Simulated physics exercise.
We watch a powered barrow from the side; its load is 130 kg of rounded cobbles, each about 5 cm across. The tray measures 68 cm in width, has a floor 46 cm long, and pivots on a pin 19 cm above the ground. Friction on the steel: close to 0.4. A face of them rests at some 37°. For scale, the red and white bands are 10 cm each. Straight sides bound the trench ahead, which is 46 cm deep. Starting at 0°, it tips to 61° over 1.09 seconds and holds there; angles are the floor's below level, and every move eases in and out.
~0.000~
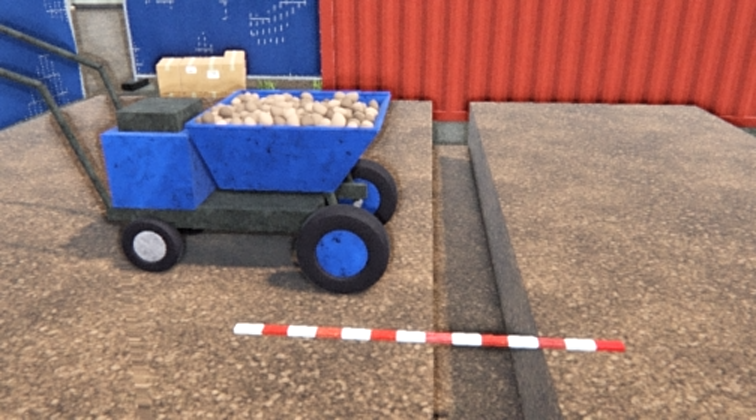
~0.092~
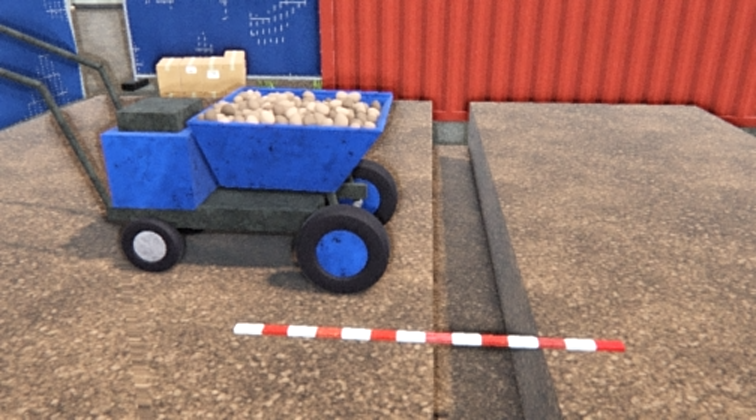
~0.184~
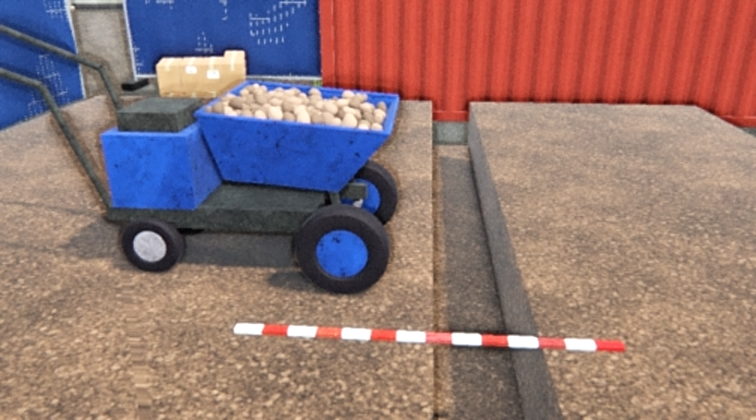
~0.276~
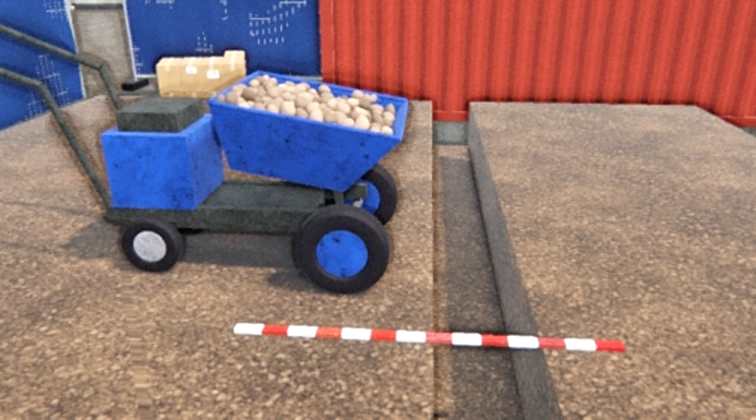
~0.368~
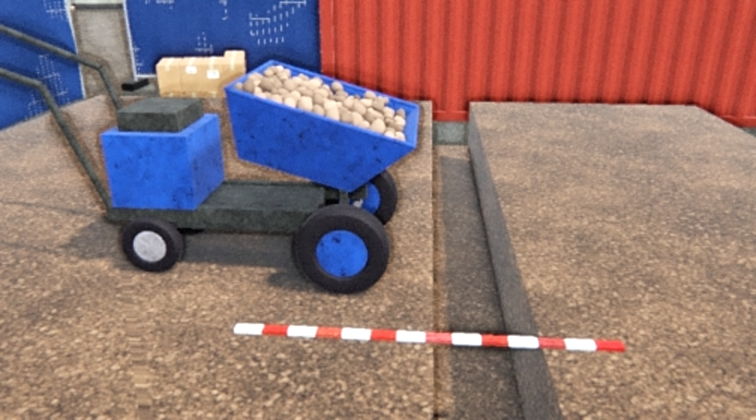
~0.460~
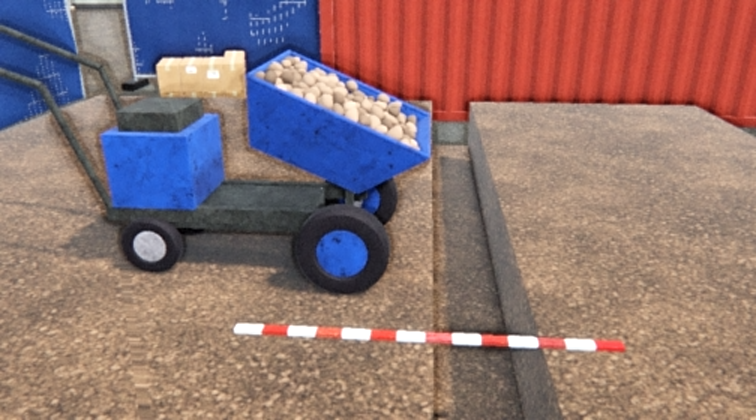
A blue barrow's tray of rounded stones tilts steadily toward the trench on the right.
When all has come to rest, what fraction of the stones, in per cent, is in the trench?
At the end about 55 per cent of the stones are there.
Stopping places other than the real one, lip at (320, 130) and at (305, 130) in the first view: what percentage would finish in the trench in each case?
Some 70 and some 60 per cent, in that order.
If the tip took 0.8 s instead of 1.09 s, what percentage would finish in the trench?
Around 45 per cent would end in the trench.
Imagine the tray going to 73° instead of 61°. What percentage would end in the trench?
Then about 70 per cent.
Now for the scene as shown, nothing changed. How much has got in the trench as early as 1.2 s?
By then, around 15 percent.
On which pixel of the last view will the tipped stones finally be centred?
Around (489, 335).
After 0.8 s the floor is at 52°; 100 % in the tray; the foremost stones are at (457, 181).
After 1.2 s the floor is at 61°; 80 % in the tray, 17 % in the trench, 3 % past the trench; the foremost stones are at (545, 259).
After 1.5 s the floor is at 61°; 54 % in the tray, 29 % in the trench, 17 % past the trench; the foremost stones are at (641, 271).
After 3.5 s the floor is at 61°; 27 % in the tray, 55 % in the trench, 18 % past the trench; the foremost stones are at (722, 260).
